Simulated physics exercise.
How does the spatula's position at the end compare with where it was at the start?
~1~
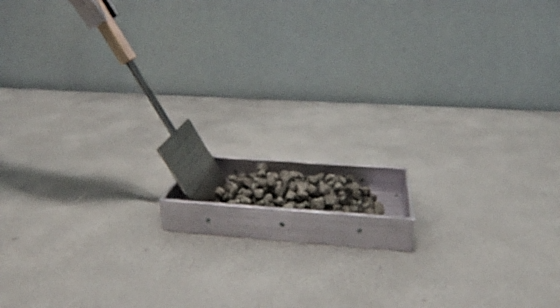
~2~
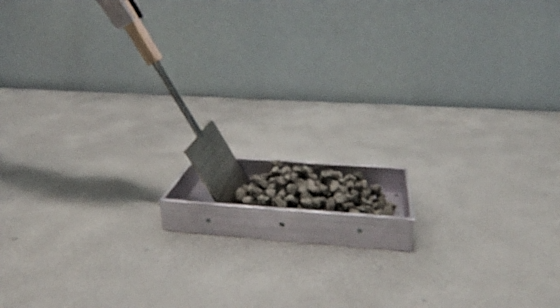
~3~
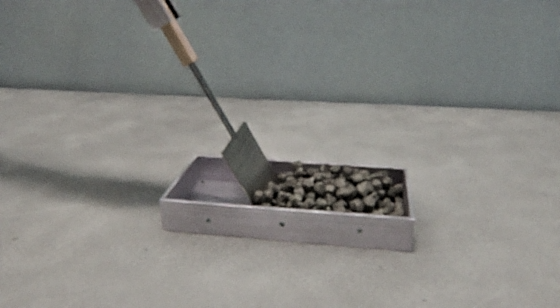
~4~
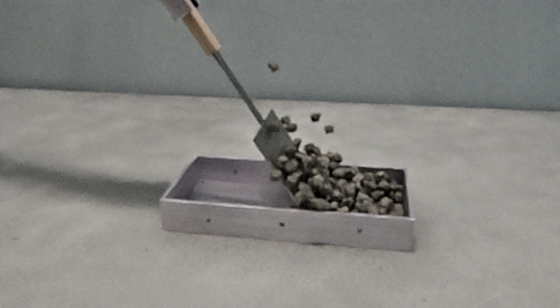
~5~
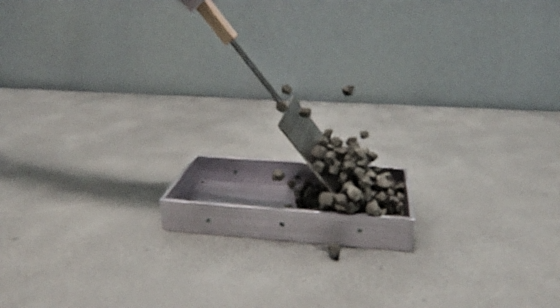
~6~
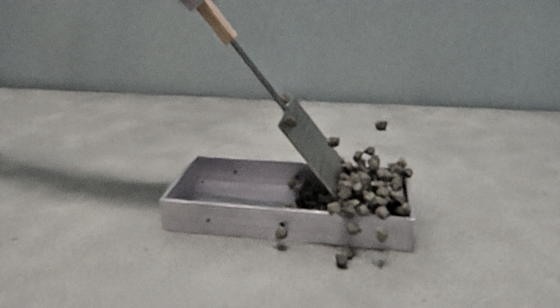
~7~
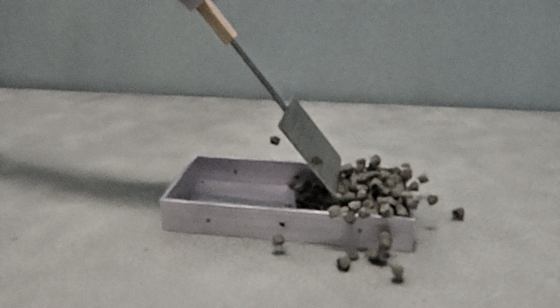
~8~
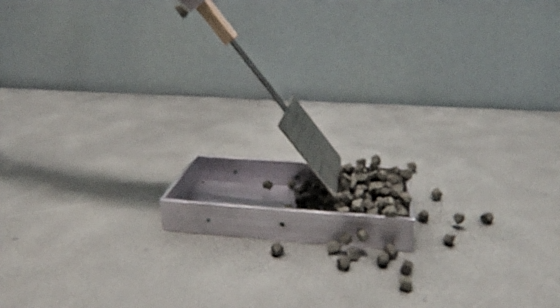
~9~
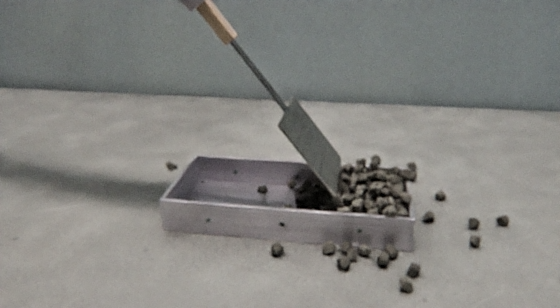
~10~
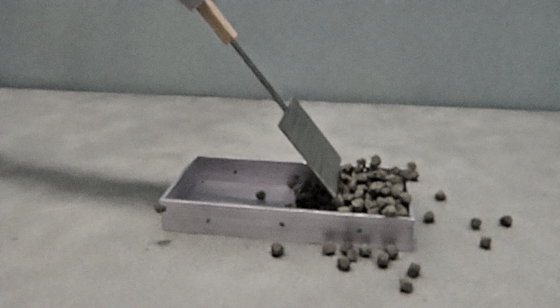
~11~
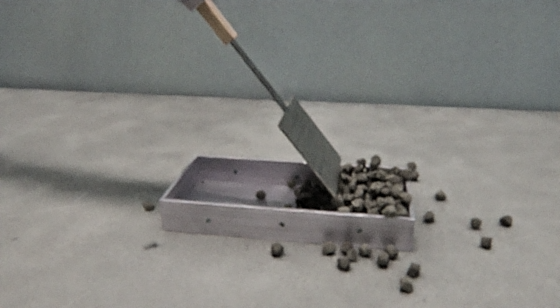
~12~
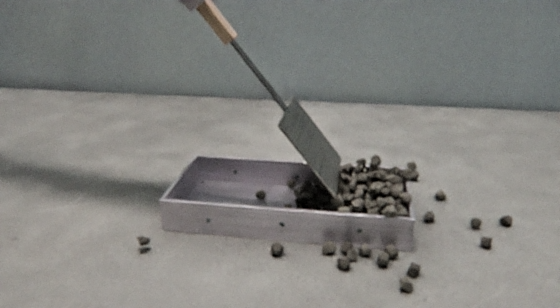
The spatula starts near the left end of the trough and ends farther to the right, resting against the heaped pebbles.
In a shallow trough, a spatula pushes dark pebbles right, spilling some onto the table.
